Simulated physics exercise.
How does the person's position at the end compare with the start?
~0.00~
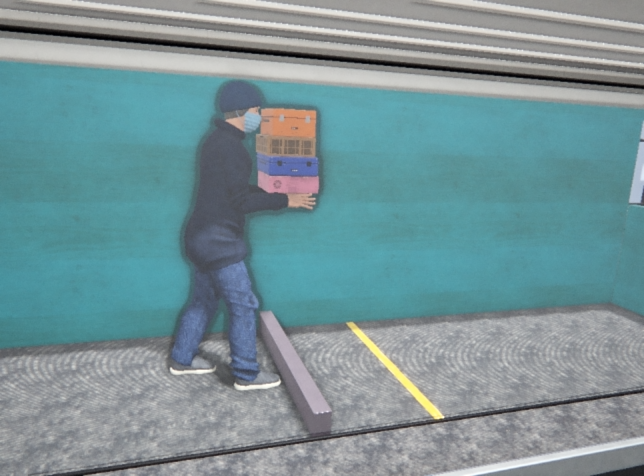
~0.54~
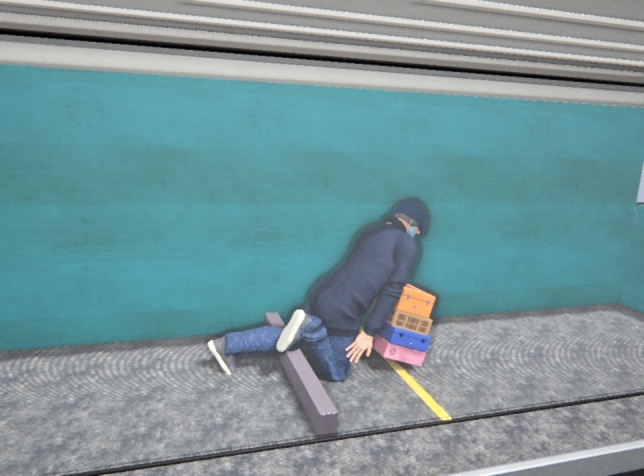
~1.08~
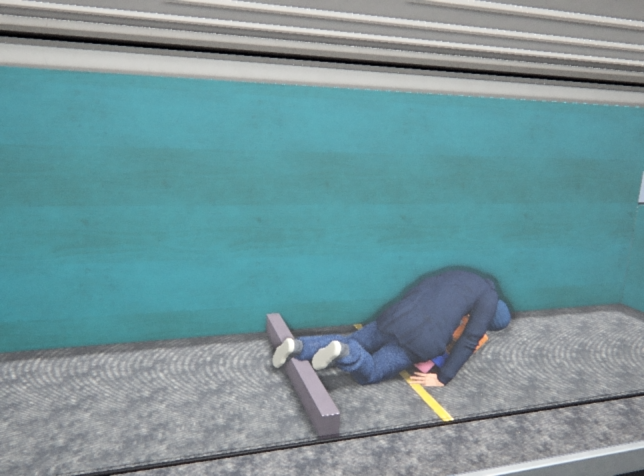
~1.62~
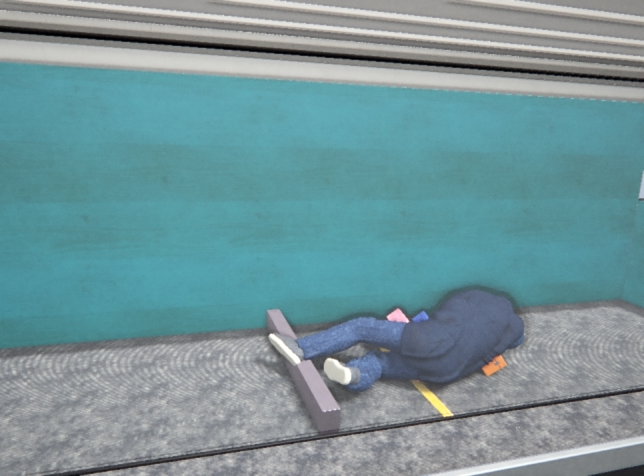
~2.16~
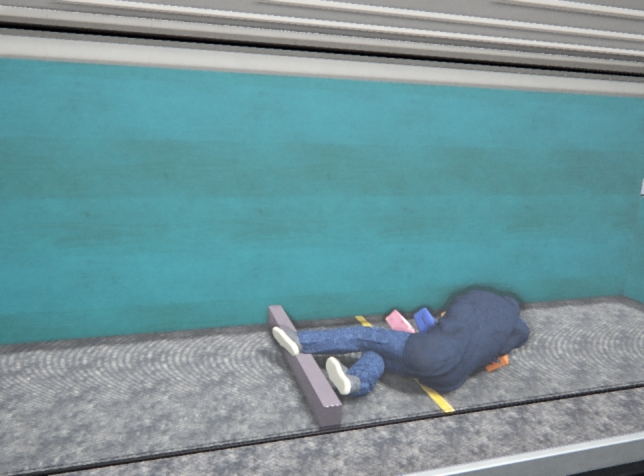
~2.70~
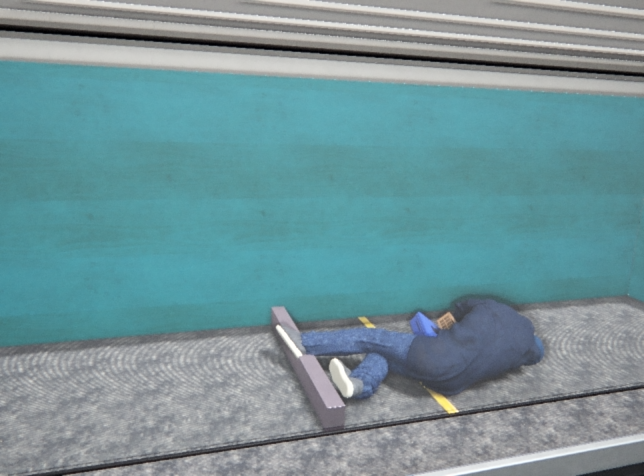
At the start the person stands to the left of the low rail, holding the boxes. By the end the person lies on the floor farther right, with the body mostly beyond the rail and across the yellow line.
